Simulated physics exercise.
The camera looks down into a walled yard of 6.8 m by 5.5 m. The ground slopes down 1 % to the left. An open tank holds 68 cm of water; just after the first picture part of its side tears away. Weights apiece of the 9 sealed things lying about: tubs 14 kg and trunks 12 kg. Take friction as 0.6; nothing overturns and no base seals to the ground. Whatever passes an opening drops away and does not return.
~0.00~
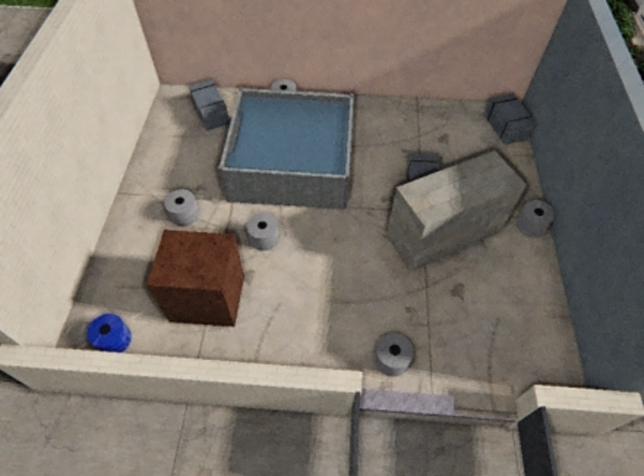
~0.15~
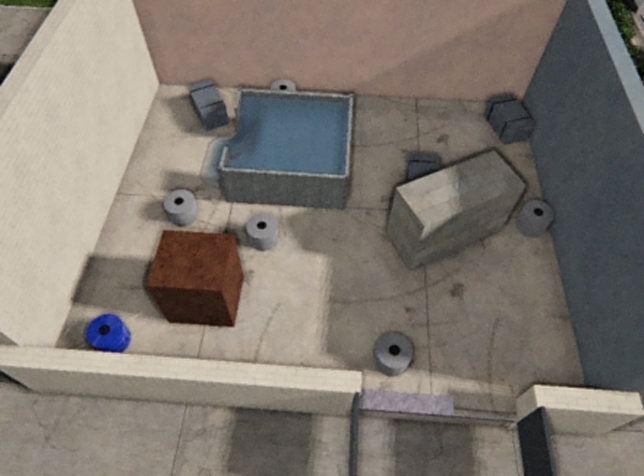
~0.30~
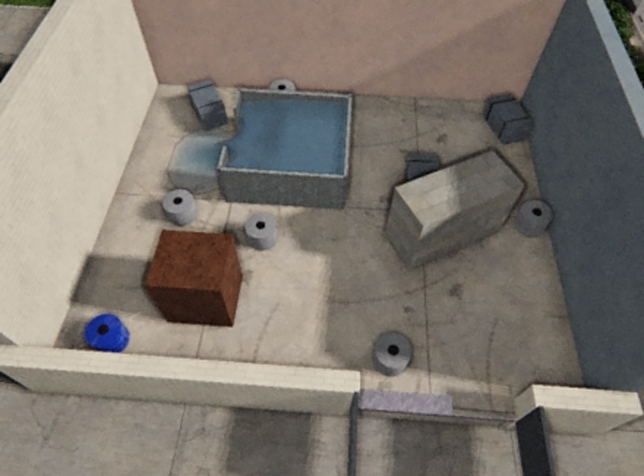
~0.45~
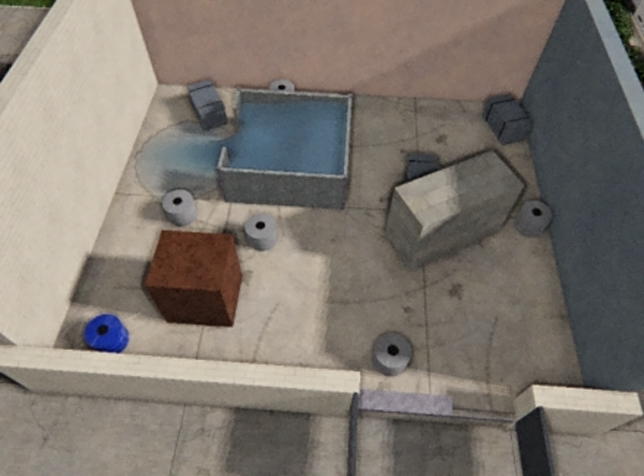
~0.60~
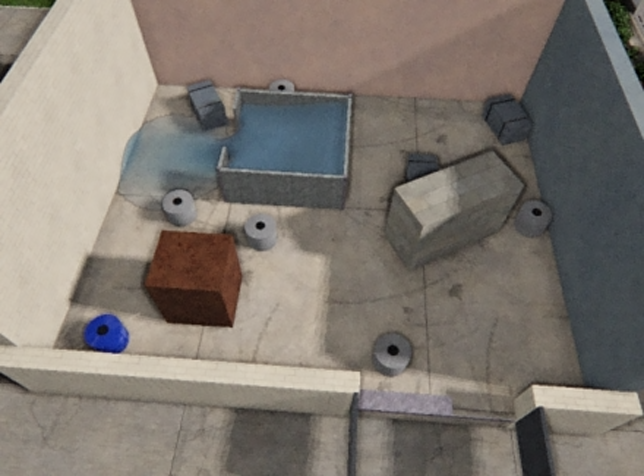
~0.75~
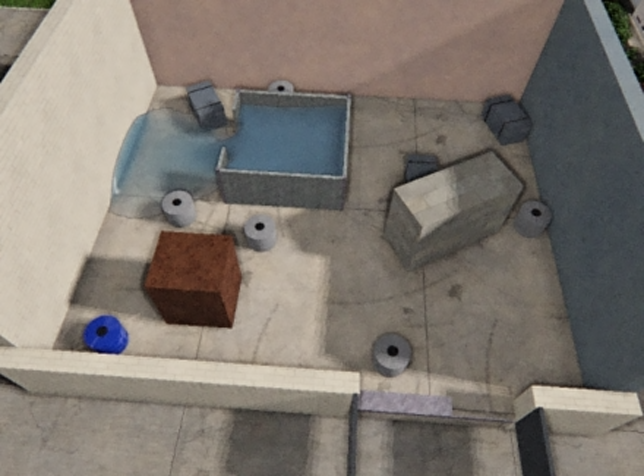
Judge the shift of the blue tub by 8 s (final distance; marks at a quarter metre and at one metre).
The blue tub gets carried off.
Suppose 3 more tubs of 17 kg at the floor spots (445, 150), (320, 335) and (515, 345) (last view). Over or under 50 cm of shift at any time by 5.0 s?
In that order: Less, less, under.
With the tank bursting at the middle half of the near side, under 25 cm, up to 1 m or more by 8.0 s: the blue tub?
Then the blue tub ends far away.
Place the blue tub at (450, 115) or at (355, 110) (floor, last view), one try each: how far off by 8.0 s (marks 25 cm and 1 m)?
In that order: It slides a little; it gets carried off.
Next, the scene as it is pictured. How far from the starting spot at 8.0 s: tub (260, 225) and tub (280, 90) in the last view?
In that order: 0 cm, 300 cm.
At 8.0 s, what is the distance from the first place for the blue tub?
About 250 cm.
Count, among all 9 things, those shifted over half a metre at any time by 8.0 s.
I count 3.
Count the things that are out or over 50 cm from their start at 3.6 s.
2 of them.
After 1.6 s the blue tub is near (103, 331), 0.0 m from its start, aground; 0 of 9 are out; 0 afloat.
After 3.6 s the blue tub is near (221, 334), 1.5 m from its start, aground; 0 of 9 are out; 1 afloat.
After 5.6 s the blue tub is near (294, 329), 2.4 m from its start, aground; 0 of 9 are out; 2 afloat.
After 8.0 s the blue tub is near (304, 324), 2.5 m from its start, aground; 0 of 9 are out; 2 afloat.
